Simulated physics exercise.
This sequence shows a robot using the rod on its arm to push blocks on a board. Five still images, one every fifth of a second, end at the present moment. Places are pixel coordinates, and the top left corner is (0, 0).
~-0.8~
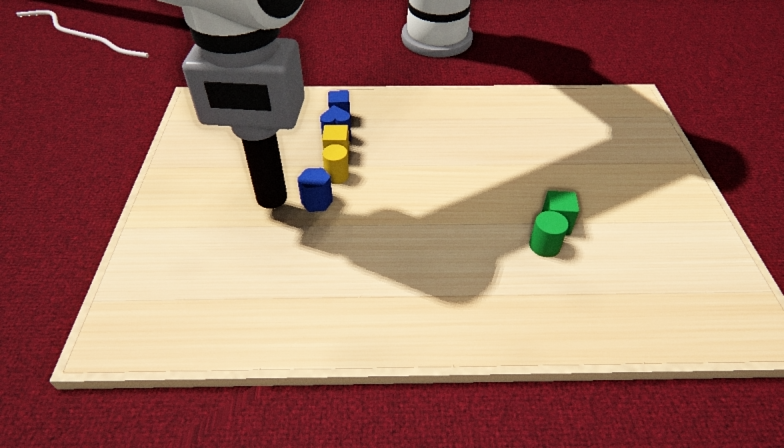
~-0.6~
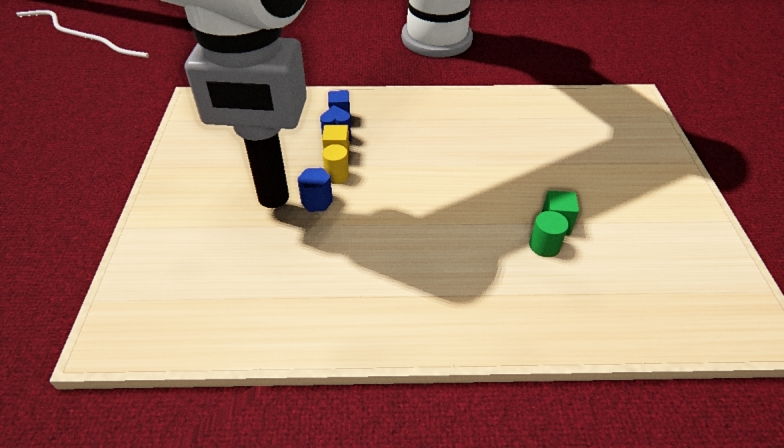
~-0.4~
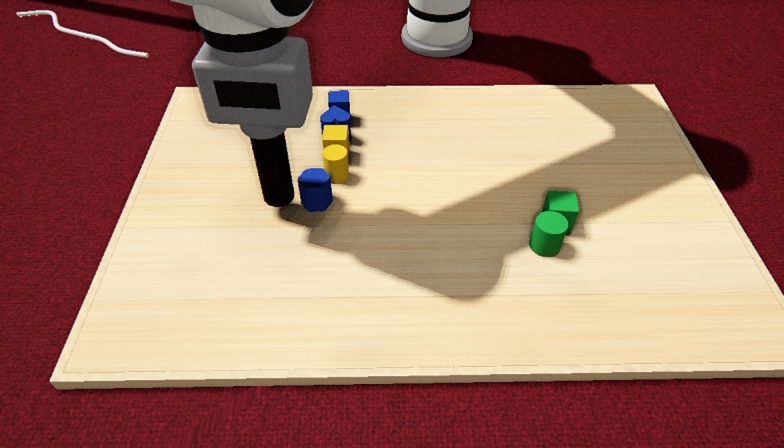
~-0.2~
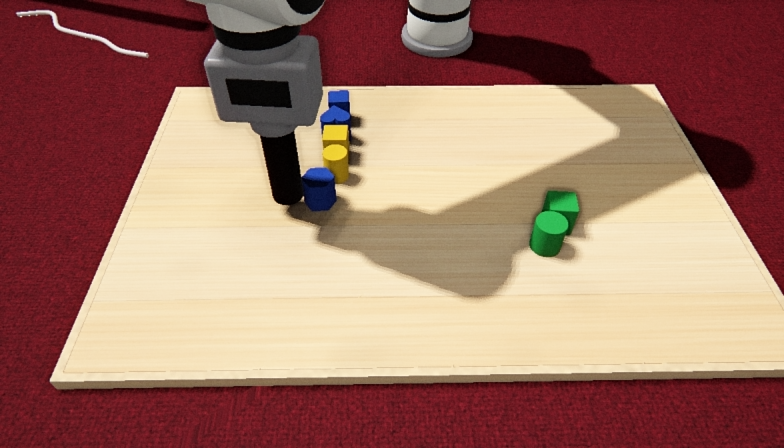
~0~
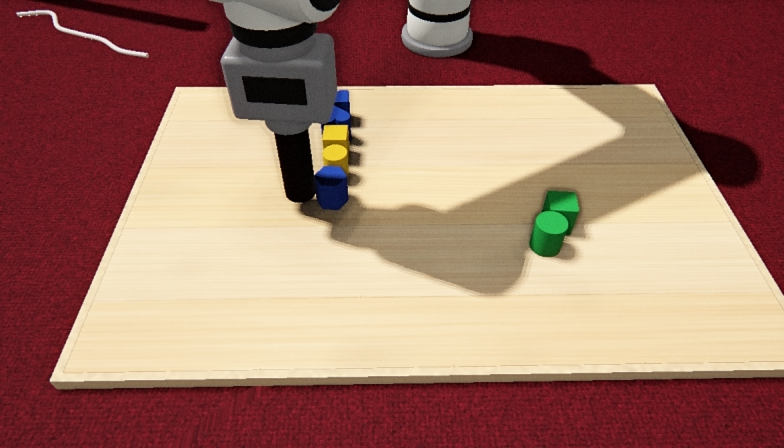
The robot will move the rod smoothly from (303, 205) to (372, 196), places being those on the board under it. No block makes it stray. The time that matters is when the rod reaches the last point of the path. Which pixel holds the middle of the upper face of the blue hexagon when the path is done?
In the picture, it is at (402, 170).
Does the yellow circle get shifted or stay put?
It ends up on the same spot.
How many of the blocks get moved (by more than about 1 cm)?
I think only one will be displaced.
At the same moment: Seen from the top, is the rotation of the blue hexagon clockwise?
Yes, that is how it ends up.
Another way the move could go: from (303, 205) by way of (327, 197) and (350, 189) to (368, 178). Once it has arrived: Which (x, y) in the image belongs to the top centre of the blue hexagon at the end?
It should be at about (392, 166).
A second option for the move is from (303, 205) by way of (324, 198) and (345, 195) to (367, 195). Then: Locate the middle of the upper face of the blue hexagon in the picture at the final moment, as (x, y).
It should be at (396, 170) by then.
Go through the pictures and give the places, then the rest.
The first picture shows tip of the rod at (272, 198), middles of tops, blue hexagon at (314, 177), yellow circle at (335, 152).
The second picture shows rod at (274, 198), nothing pushed.
The third picture shows rod at (279, 197), nothing pushed.
The fourth picture shows rod at (288, 195), blue hexagon at (318, 177).
The fifth picture shows rod at (301, 193), blue hexagon at (330, 175), yellow circle at (335, 152).
The first path, step by step. Halfway along, rod at (337, 188); blue hexagon at (367, 173), turned 15° clockwise.
At the end, rod at (372, 184); blue hexagon at (402, 170), turned 25° clockwise; yellow circle unmoved.
